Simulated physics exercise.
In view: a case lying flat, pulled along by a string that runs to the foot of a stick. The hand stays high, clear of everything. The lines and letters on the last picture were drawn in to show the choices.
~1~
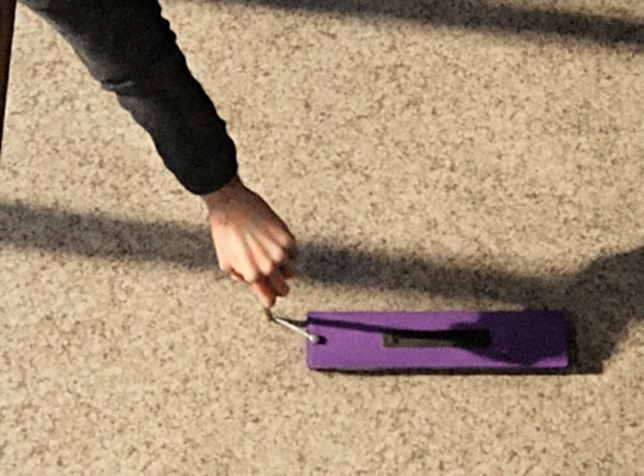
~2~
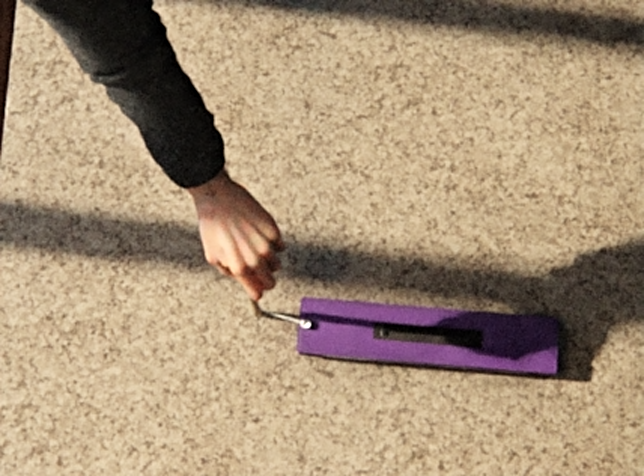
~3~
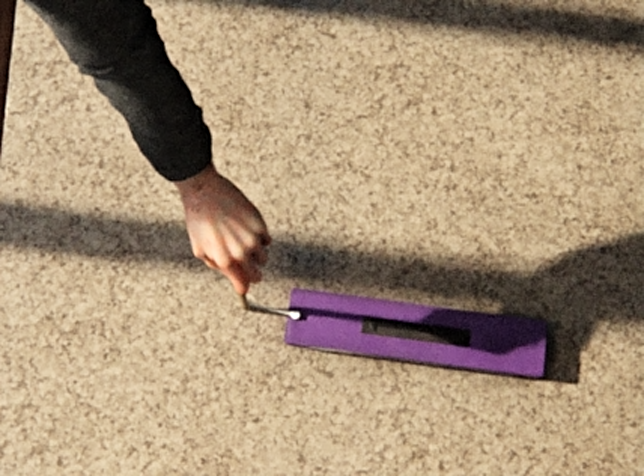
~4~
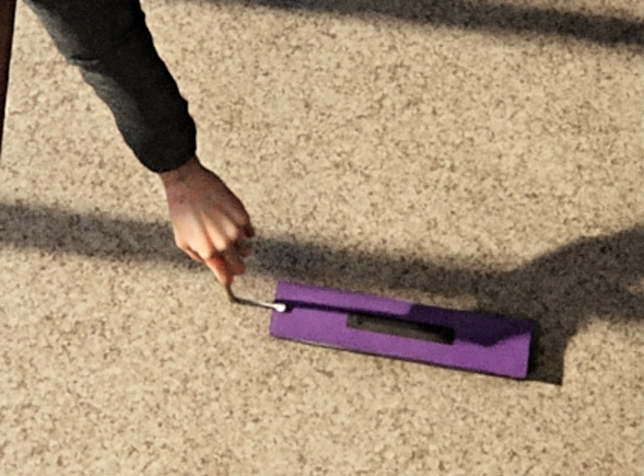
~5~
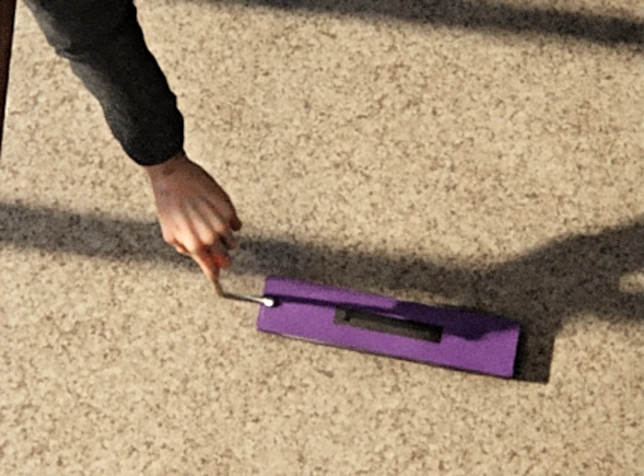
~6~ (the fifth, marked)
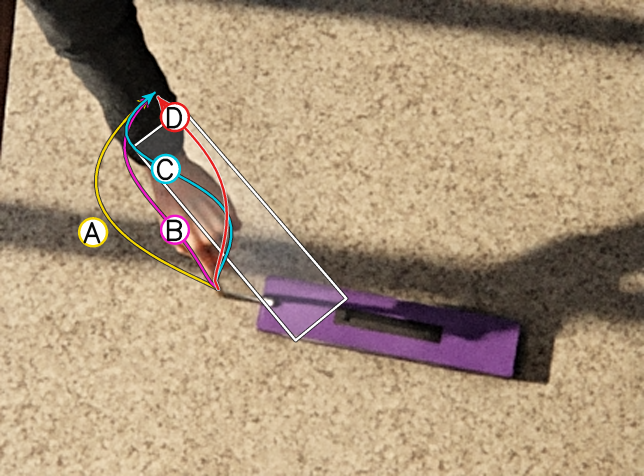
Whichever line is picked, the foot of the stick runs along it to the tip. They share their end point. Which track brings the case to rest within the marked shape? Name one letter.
Pull along B.
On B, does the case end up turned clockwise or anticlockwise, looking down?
Clockwise.
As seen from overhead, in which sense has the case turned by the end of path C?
It turns clockwise.
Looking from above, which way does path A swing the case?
Clockwise.
On the copy, A from (218, 289) via (104, 212) to (150, 96); B from (218, 289) via (146, 195) to (153, 95); C from (218, 289) via (190, 182) to (155, 93); D from (218, 289) via (221, 181) to (158, 97); the outline at (237, 221).
On B. First, foot of the stick (168, 221), middle of the case (319, 294).
Then, foot of the stick (126, 154), middle of the case (256, 252).
Finally, foot of the stick (155, 94), middle of the case (237, 223); it lies in the outline.
By contrast, A leaves its middle at (220, 230); C leaves its middle at (247, 214); D leaves its middle at (267, 206).
